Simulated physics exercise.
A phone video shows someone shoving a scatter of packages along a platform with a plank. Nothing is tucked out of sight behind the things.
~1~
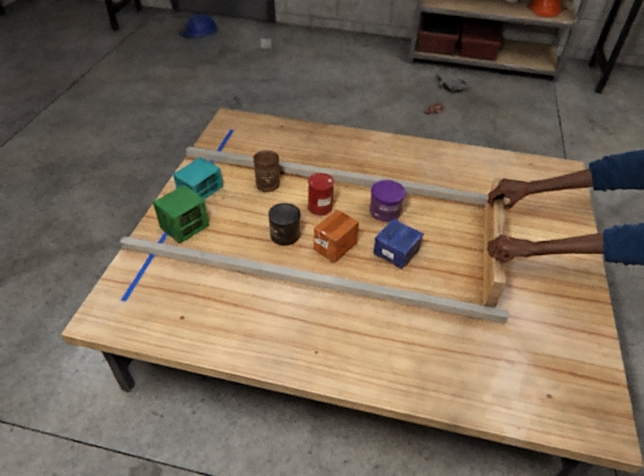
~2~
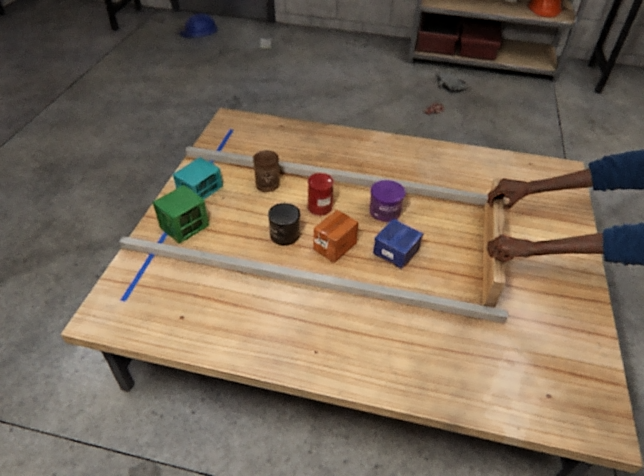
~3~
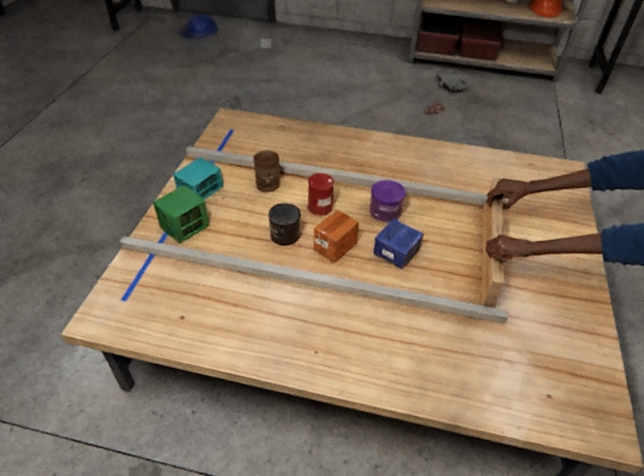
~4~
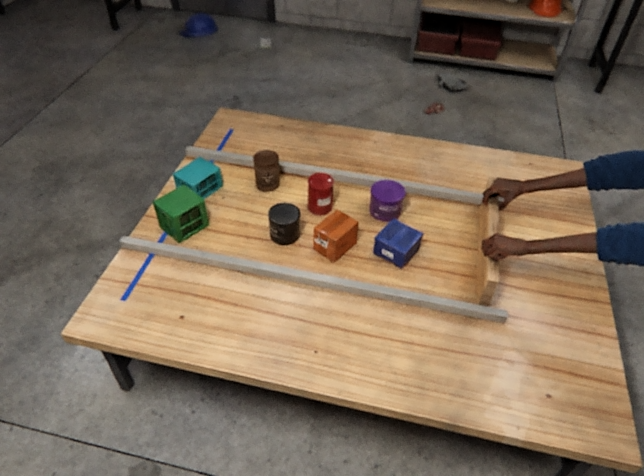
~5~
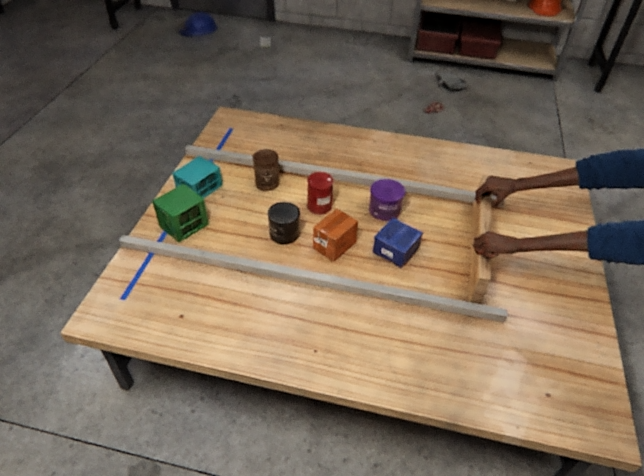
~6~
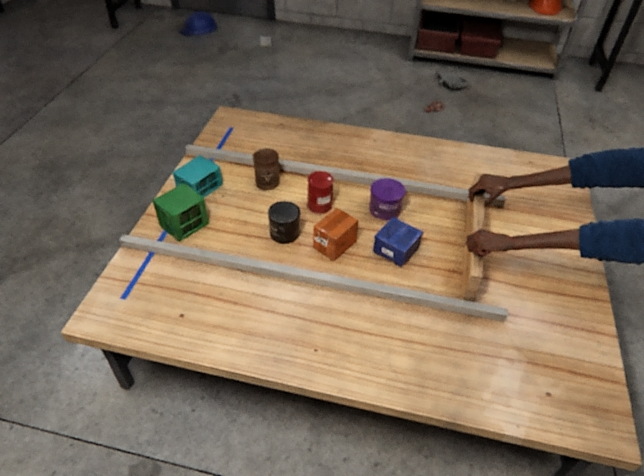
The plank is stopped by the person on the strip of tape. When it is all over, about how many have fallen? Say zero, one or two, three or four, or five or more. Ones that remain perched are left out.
More than four drop off.
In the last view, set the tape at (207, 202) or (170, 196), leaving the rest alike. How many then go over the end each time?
2, then 7.
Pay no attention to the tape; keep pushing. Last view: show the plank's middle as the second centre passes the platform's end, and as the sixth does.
About (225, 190) and about (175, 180).
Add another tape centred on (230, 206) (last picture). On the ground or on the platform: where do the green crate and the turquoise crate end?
Okay, so the green crate winds up off it, the turquoise crate sits tight.
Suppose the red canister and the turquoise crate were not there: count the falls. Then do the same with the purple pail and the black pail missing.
First try 4, second try 3.
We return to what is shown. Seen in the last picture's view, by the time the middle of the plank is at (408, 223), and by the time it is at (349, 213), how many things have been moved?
At that stage 1; at the next, 5.
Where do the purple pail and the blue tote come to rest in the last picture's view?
The purple pail stops around (184, 164); the blue tote around (160, 203).
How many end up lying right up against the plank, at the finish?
3 in contact.
Soon after, none off yet; turquoise crate at rest near (198, 179); green crate at rest near (181, 212); brown pail at rest near (267, 170).
After that, none off yet; turquoise crate at rest near (198, 179); green crate displaced about its own width near (155, 212); brown pail displaced about its own width near (249, 164).
In the end, the number that fall off is five or more; gone, orange parcel, black pail, brown pail, green crate and turquoise crate.
